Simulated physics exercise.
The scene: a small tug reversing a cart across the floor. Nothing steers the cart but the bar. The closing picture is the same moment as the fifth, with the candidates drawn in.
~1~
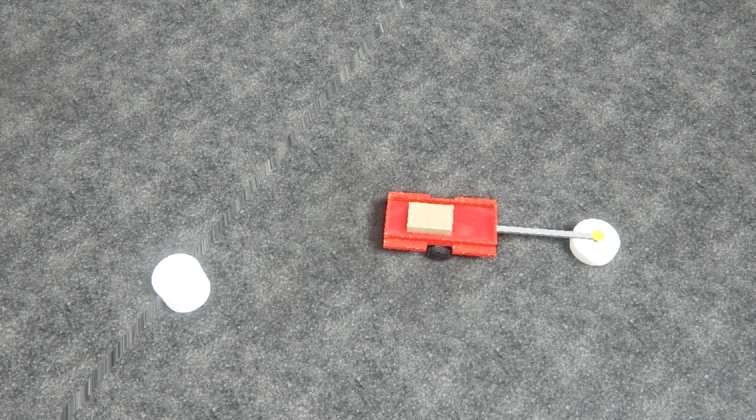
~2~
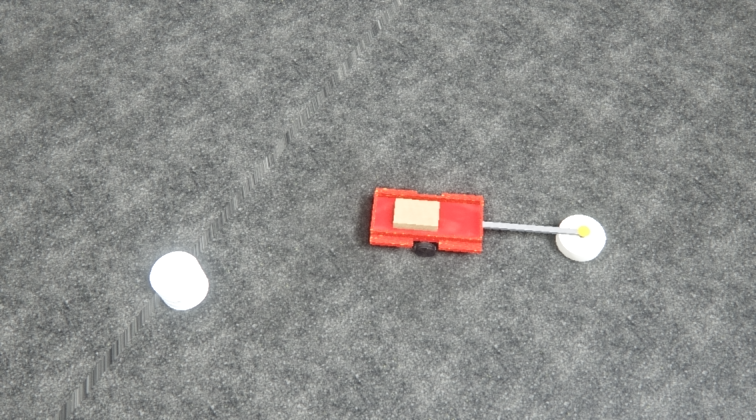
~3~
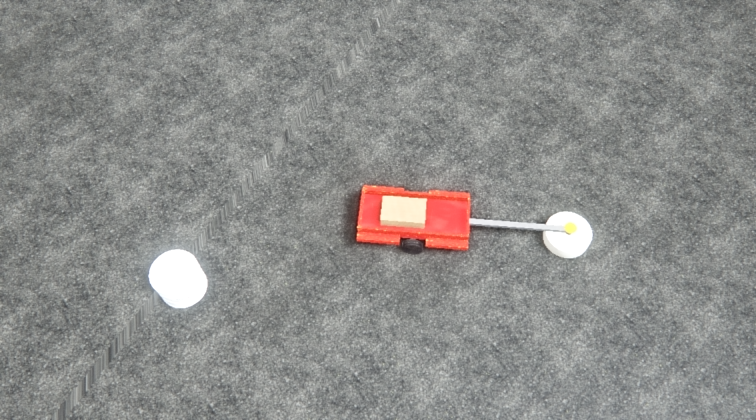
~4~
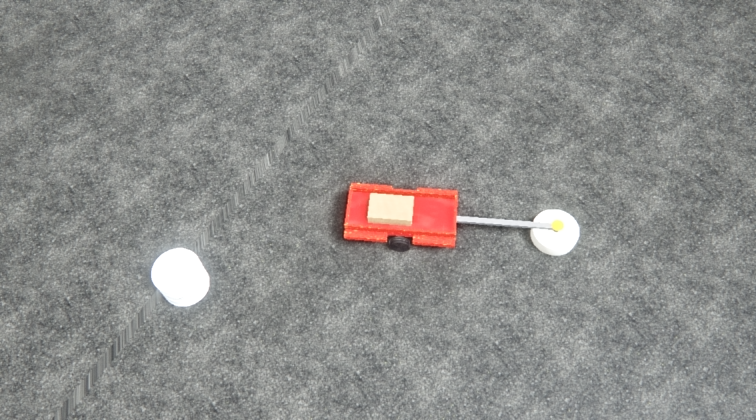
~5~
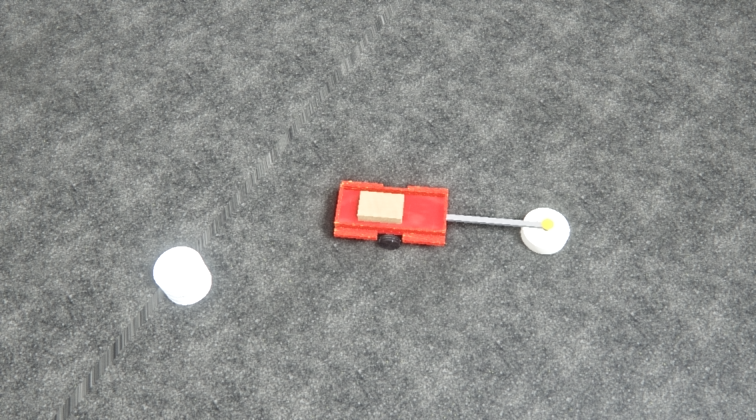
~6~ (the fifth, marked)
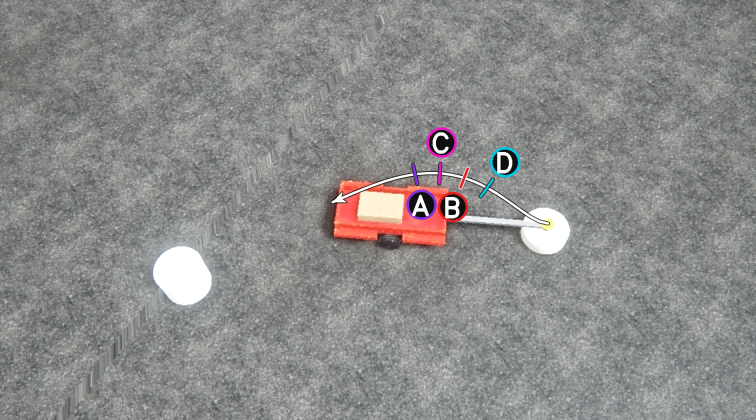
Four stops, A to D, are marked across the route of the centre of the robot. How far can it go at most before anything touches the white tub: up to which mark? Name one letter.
A is the last safe stop.
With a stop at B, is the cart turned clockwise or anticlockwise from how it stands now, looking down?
Anticlockwise.
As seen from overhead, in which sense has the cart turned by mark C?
Anticlockwise.
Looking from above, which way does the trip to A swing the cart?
Anticlockwise.
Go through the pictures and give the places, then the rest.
Red cart (441, 222); white tub (187, 290); robot (595, 241), in the first frame.
Robot (581, 236); red cart (427, 219); white tub (185, 288), in the second frame.
Robot (568, 233); red cart (414, 216); white tub (184, 286), in the third frame.
Robot (555, 231); red cart (402, 213); white tub (186, 285), in the fourth frame.
Robot (545, 229); red cart (392, 211); white tub (188, 283), in the fifth frame.
On the copy, A at (415, 174); B at (464, 178); C at (440, 173); D at (487, 188); the route from (548, 224) via (442, 174) to (332, 202).
On A. First, robot (502, 204), cart (351, 210).
Then, robot (458, 183), cart (314, 217).
Finally, robot (415, 181), cart (275, 231); nothing has been touched.
By contrast, B is safe but short; C is safe but short; D is safe but short.
